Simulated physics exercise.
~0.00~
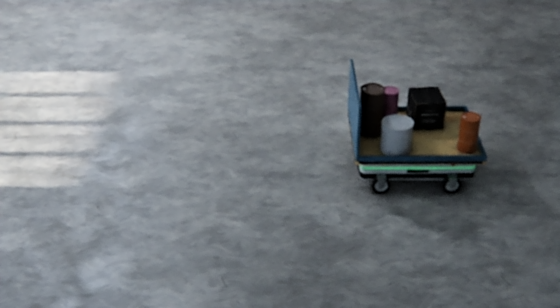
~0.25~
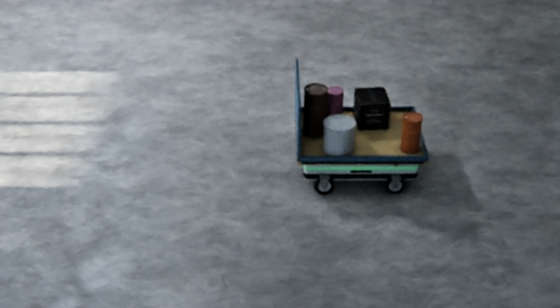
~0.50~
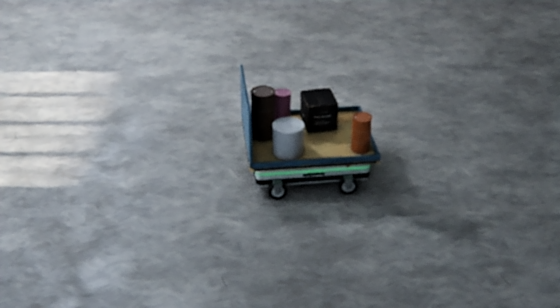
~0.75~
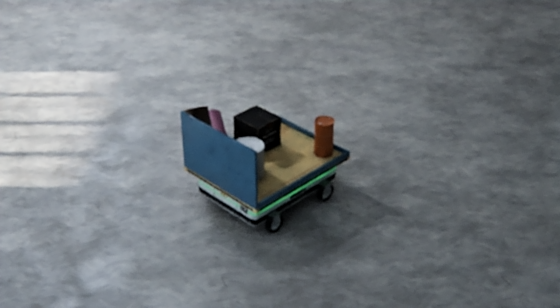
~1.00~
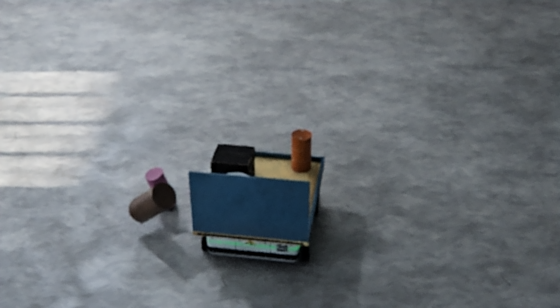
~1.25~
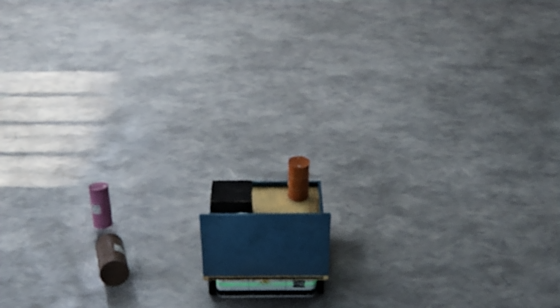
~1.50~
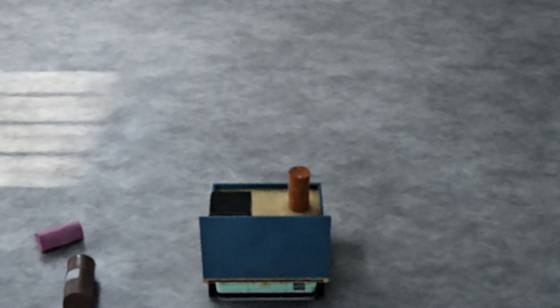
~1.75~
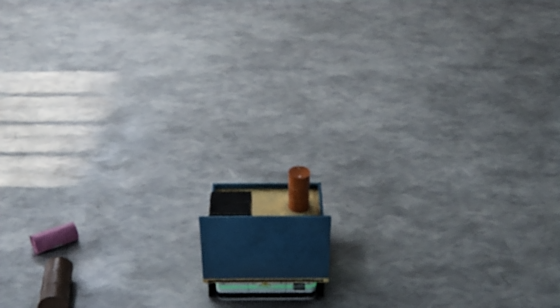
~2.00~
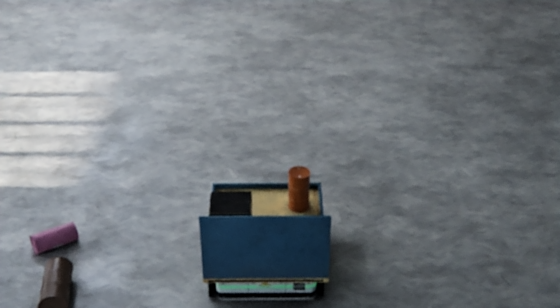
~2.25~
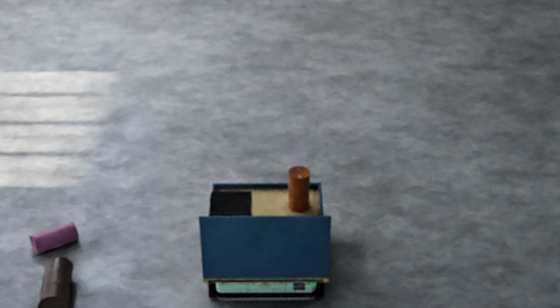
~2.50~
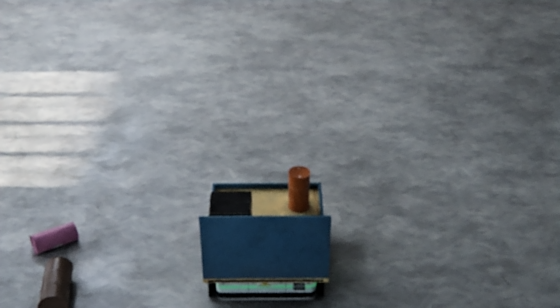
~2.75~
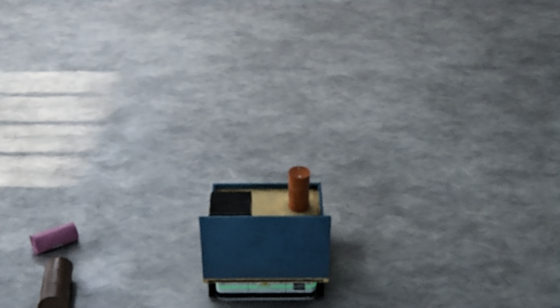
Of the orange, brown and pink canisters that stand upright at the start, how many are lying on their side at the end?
Two of them are lying on their side at the end, the brown canister and the pink one.
